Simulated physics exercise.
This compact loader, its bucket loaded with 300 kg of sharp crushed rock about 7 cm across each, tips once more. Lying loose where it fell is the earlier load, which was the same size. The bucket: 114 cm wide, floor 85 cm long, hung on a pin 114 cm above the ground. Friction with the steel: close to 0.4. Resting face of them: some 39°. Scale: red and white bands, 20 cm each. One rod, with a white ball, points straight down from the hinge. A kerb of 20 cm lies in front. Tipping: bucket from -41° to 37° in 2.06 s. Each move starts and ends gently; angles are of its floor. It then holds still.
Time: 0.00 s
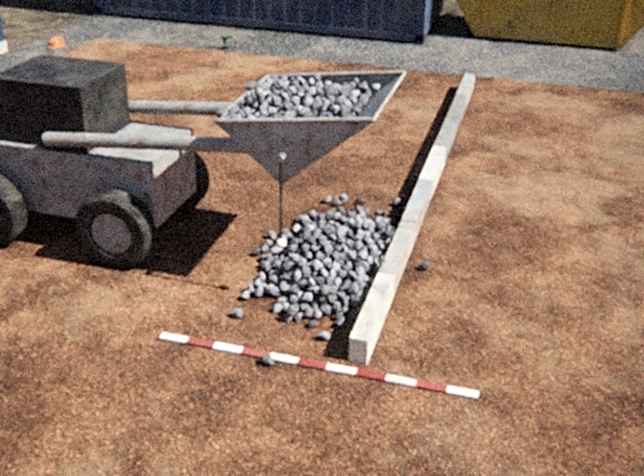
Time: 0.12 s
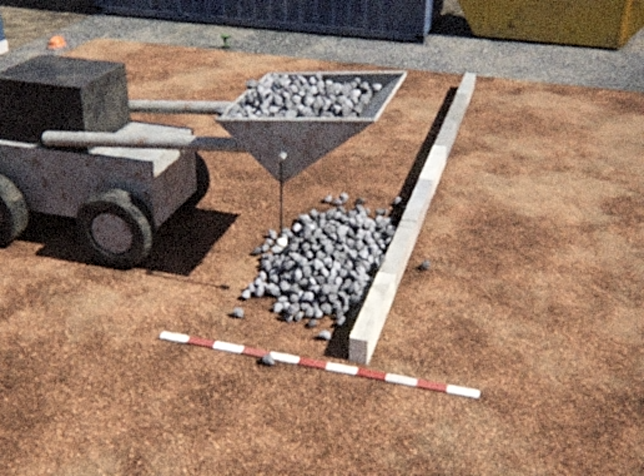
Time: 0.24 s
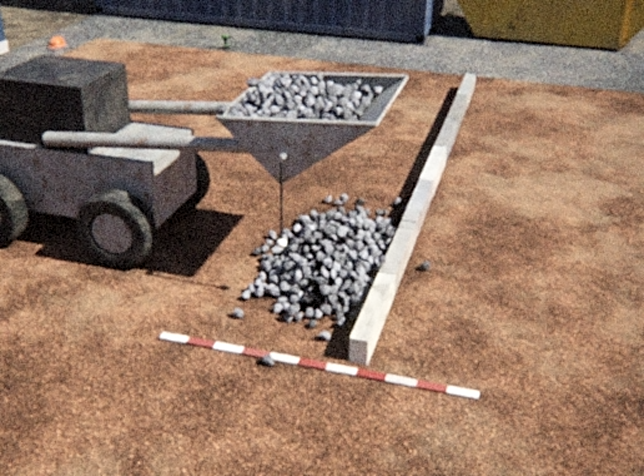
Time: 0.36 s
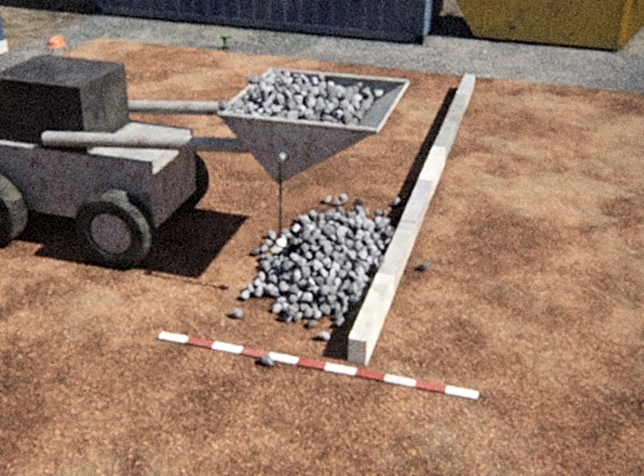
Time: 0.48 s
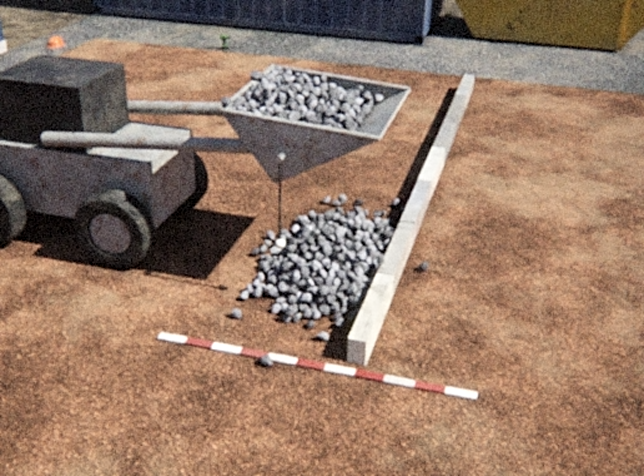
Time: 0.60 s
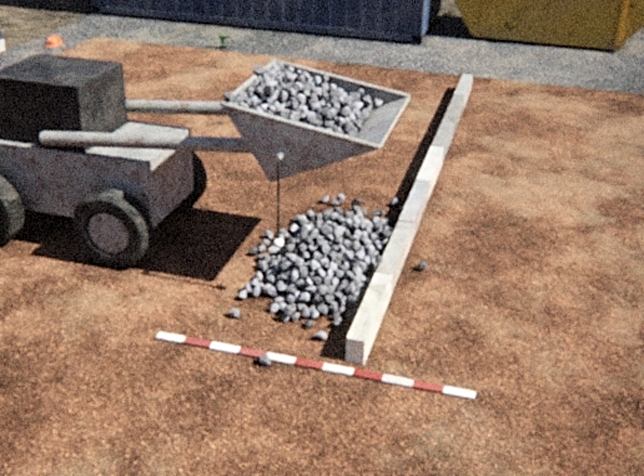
A grey loader with a dark block on top and black wheels stands at the left of a reddish-brown dirt yard, seen from above, with a blue container and a yellow skip behind. Its raised bucket holds grey stones above a loose pile beside a pale kerb, with a red and white rod in front. The bucket slowly tilts forward, its lip lowering slightly as the stones shift a little.
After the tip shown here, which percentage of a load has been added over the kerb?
Roughly 66 out of 100.
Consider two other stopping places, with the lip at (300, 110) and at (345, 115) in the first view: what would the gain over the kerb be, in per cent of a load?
I'd expect near 0 per cent first and near 25 per cent next.
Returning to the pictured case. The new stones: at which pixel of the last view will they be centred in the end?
Their centre rests close to (417, 267).
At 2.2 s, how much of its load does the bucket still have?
About 35 per cent.
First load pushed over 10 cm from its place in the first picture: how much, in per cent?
Some 0 percent, give or take.
After 1.5 s the floor is at 25°; in per cent of one load, 100 in the bucket, 100 on this side of the kerb; the foremost stones are at (384, 265).
After 2.2 s the floor is at 37°; in per cent of one load, 35 in the bucket, 148 on this side of the kerb, 18 over the kerb; the foremost stones are at (443, 273).
After 2.5 s the floor is at 37°; in per cent of one load, 7 in the bucket, 146 on this side of the kerb, 48 over the kerb; the foremost stones are at (497, 296).
After 5.1 s the floor is at 37°; in per cent of one load, 0 in the bucket, 134 on this side of the kerb, 66 over the kerb; the foremost stones are at (534, 309). Net gain over the kerb, 66.
